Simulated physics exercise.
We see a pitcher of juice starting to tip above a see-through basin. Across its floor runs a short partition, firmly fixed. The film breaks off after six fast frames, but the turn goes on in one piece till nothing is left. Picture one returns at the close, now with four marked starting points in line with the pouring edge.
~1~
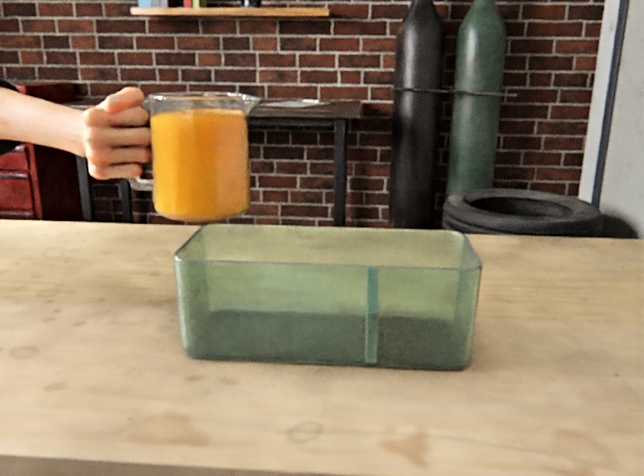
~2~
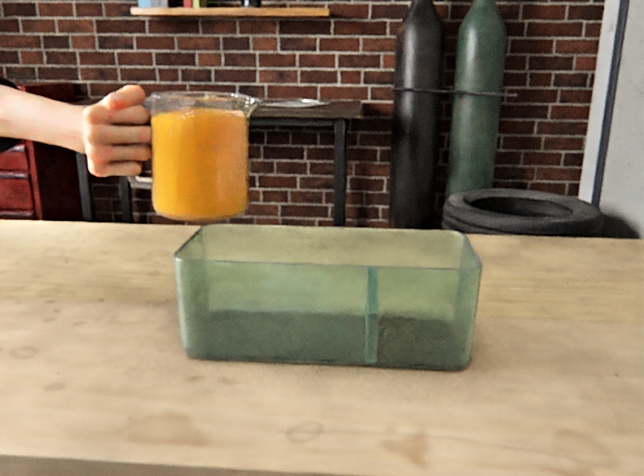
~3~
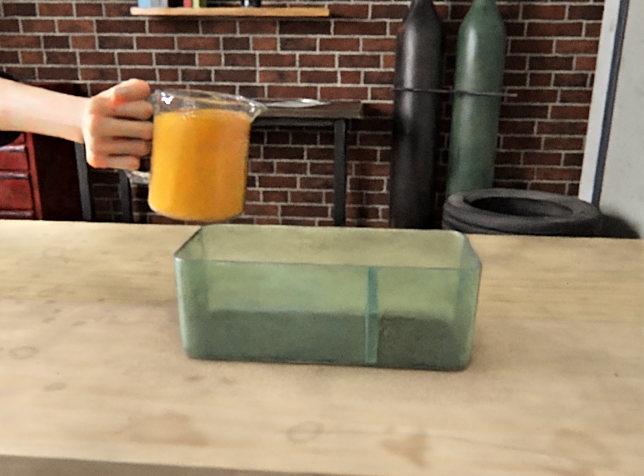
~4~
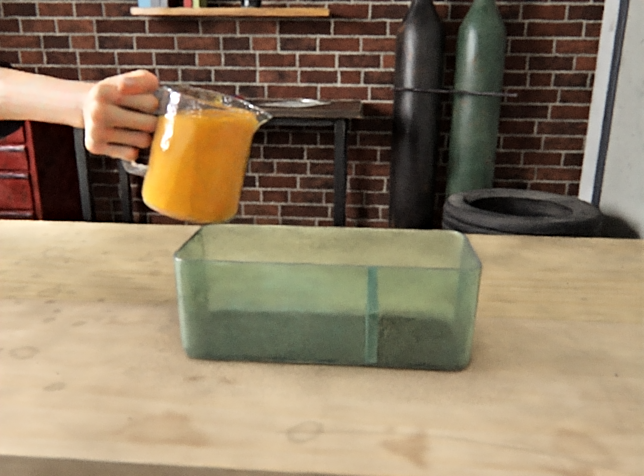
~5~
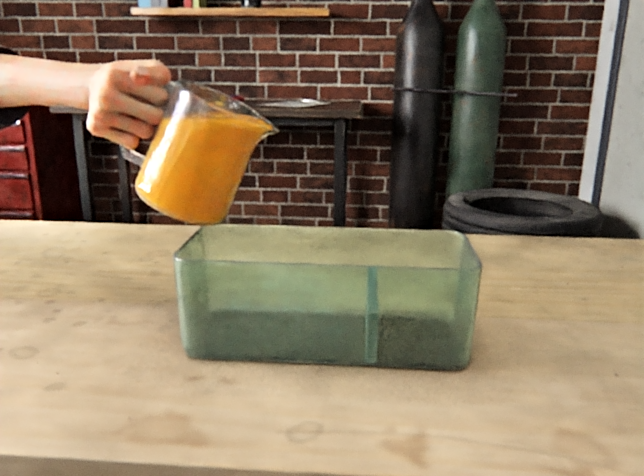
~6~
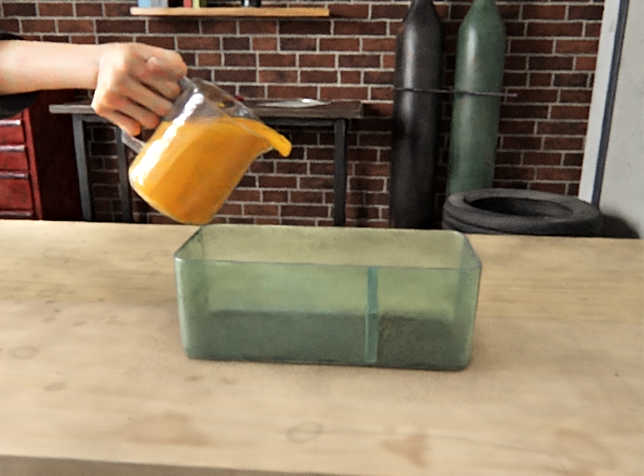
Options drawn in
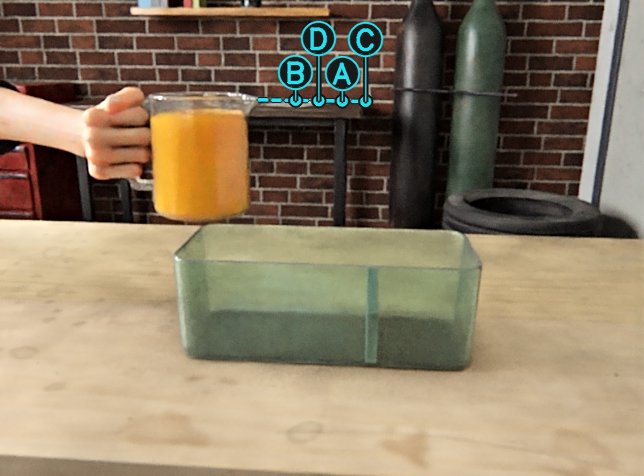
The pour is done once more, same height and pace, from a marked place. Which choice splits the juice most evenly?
The answer is place D.
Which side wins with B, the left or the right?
The left one.
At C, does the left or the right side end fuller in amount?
More ends on the right.
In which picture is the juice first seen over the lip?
In picture 6.
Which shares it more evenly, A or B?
That is place A.
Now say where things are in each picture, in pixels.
Upright, lip at (259, 99); basin from (184, 353) to (469, 366); top of the wall at (373, 289); nothing has left yet, in the first frame.
Upright, lip at (260, 101); nothing has left yet, in the second frame.
Tipped about 7°, lip at (265, 107); nothing has left yet, in the third frame.
Tipped about 15°, lip at (271, 117); nothing has left yet, in the fourth frame.
Tipped about 25°, lip at (276, 131); nothing has left yet, in the fifth frame.
Tipped about 37°, lip at (280, 148); juice is over the lip, down to (285, 153), in the sixth frame.
On the marked copy, A at (342, 101); B at (295, 100); C at (365, 101); D at (318, 100).
For place A, about 22 % ends left of the wall and 77 % right of it.
For place B, about 91 % ends left of the wall and 6 % right of it; 3 % is lost outside.
For place C, about 15 % ends left of the wall and 83 % right of it; 3 % is lost outside.
For place D, about 58 % ends left of the wall and 42 % right of it.
